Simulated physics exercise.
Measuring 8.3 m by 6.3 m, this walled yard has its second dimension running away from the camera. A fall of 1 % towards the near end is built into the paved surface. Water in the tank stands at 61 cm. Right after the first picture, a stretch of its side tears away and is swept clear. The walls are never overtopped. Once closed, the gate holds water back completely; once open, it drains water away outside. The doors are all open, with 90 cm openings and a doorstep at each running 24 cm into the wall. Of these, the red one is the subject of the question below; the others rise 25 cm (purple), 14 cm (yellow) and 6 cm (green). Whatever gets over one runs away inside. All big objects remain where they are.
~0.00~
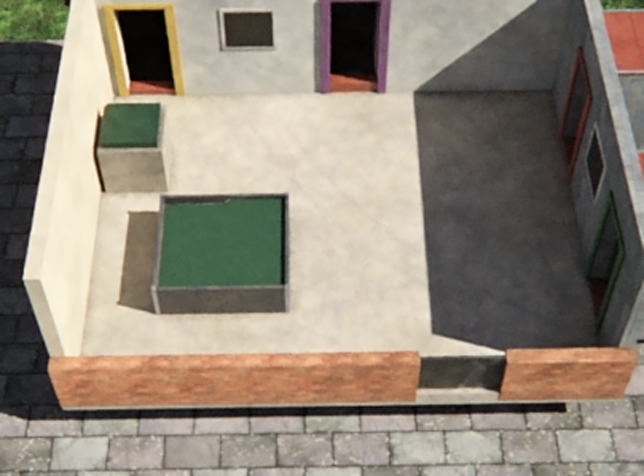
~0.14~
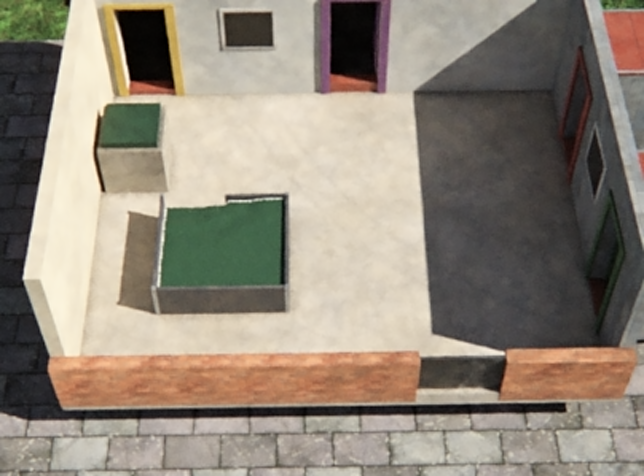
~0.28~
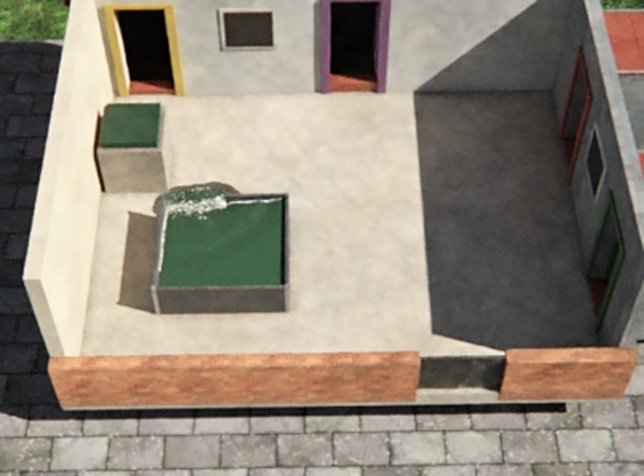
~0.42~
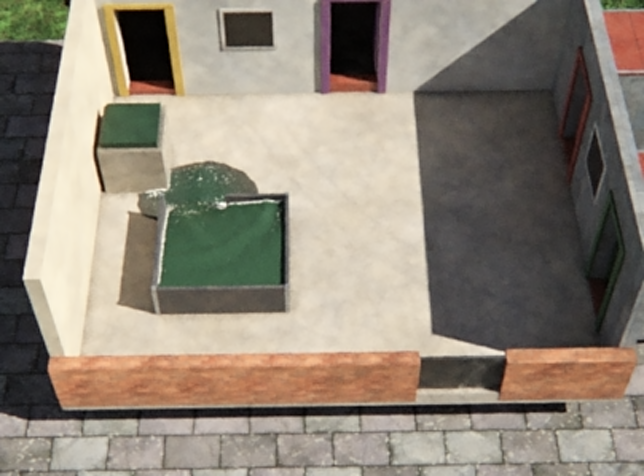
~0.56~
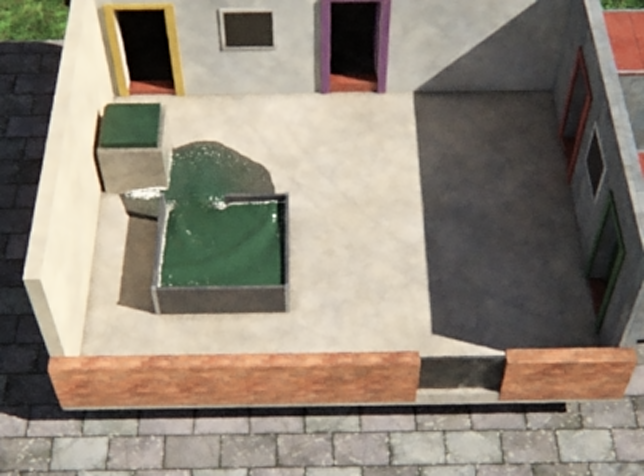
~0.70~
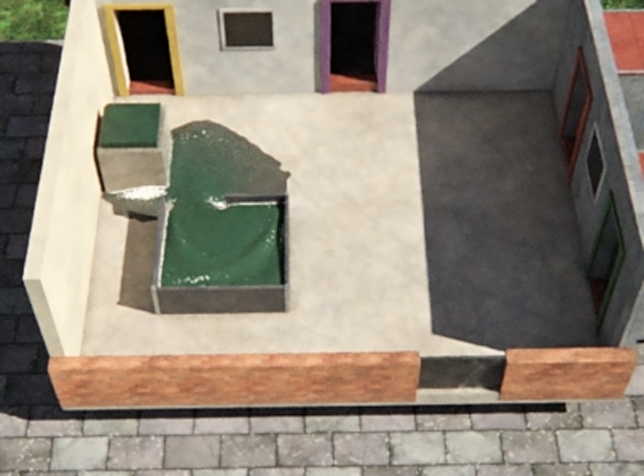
In a walled yard, the far side of a big tank of green water broke open, and the water poured out, spreading across the pale floor toward the back wall and around a smaller block.
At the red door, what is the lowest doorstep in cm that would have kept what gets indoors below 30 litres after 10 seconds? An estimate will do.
Somewhere near 6.5 cm.
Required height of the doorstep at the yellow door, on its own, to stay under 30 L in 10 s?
Yellow - roughly 12.0 cm.
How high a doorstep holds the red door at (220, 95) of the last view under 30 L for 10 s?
You'd want it roughly 25 cm high.
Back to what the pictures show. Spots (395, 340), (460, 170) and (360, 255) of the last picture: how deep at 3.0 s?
Roughly 0, 0 and 0 cm, in turn.
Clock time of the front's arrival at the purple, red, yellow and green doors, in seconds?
It gets to purple after 2.0 s, red after 4.5 s, yellow after 1.2 s and green after 6.0 s.
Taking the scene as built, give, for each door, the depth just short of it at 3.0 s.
Depths in cm: Purple 9, red 0, yellow 14, green 0.
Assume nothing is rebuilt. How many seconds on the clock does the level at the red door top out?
Crest at t of about 5.0 s.
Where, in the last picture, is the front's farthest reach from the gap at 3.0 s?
The farthest wet point sits near (448, 97).
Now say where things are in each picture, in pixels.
The first picture shows still water, 61 cm deep, in the tank at (223, 243); the red door at (575, 121) is dry.
In the second picture, the front is at a hidden place, 0.3 m from the gap on the far side; 0.3 m2 of floor is wet, 61 cm left at the back.
In the third picture, the front is at (208, 186), 0.8 m from the gap on the far side; 0.9 m2 of floor is wet, 61 cm left at the back.
In the fourth picture, the gap is on the far side, the front 1.3 m out at (195, 166); the back of the tank holds 61 cm.
In the fifth picture, the gap is on the far side, the front 1.8 m out at (190, 146); the back of the tank holds 60 cm.
In the sixth picture, the front is at (198, 124), 2.3 m from the gap on the far side; 3.7 m2 of floor is wet, 55 cm left at the back; 5.2 m in a straight line remain to the red door at (575, 121).
After 1.4 s water covers 15 % of the floor, deepest (32 cm) near (162, 197); it has not reached the red door.
After 3.0 s water covers 30 % of the floor, deepest (26 cm) near (209, 107); it has not reached the red door.
After 10.0 s water covers 95 % of the floor, deepest (14 cm) near (607, 377); 7 cm at the red door, 2 litres in over its 10 cm doorstep.
At the red door as built, the water arrived by 4.4 s and peaked near 11 cm at 4.8 s.
With a doorstep of 6 cm, 37 litres would have come in within the 10 s; with 8 cm, 13 litres. So under 30 litres takes about 6.5 cm.
